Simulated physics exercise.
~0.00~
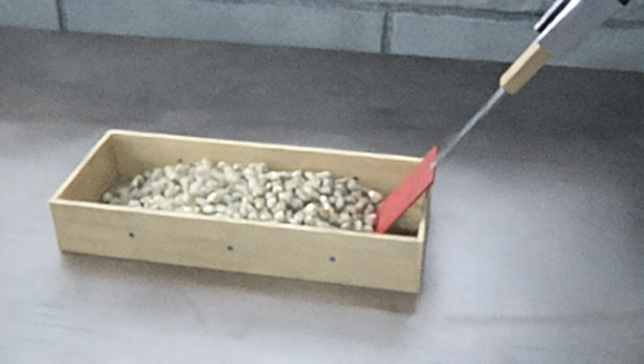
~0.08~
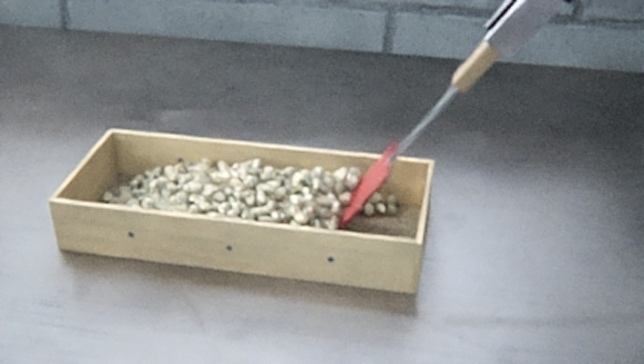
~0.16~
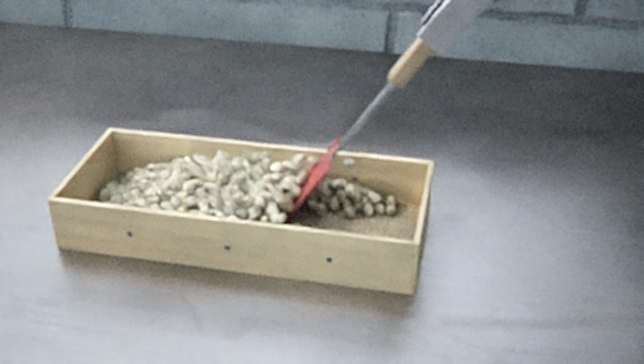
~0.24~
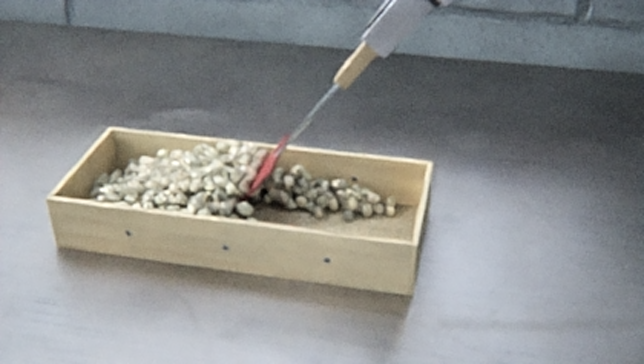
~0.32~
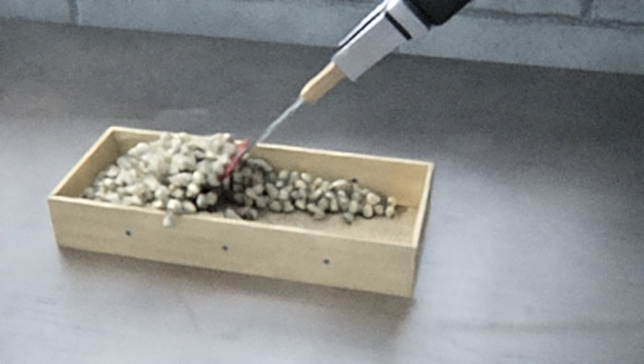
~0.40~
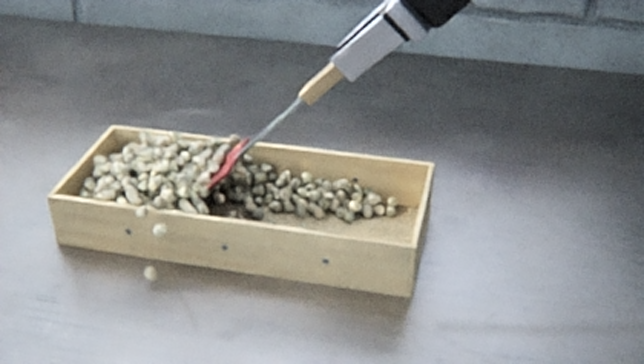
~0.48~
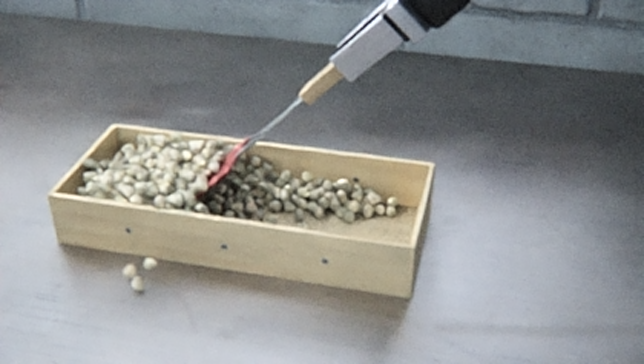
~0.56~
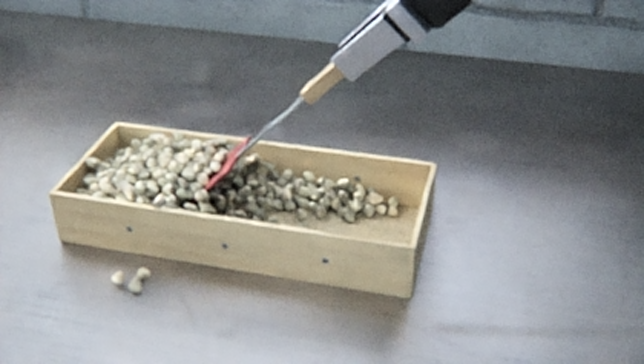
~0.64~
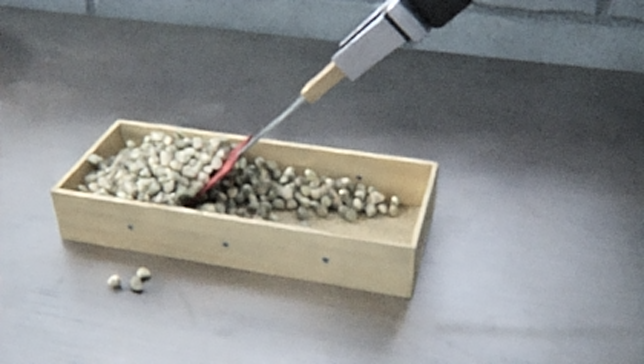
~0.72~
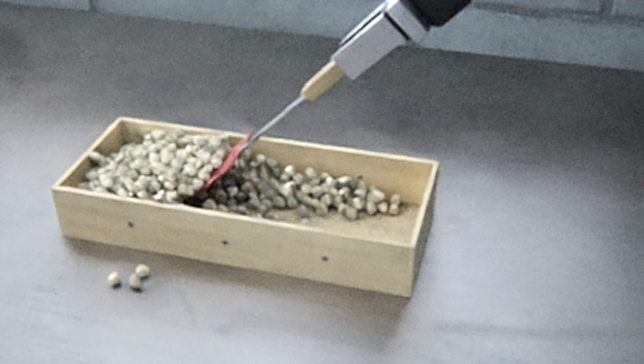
On a grey tabletop, a robot arm's red turner pushes dried beans left in a wooden tray, three spilling over the front.
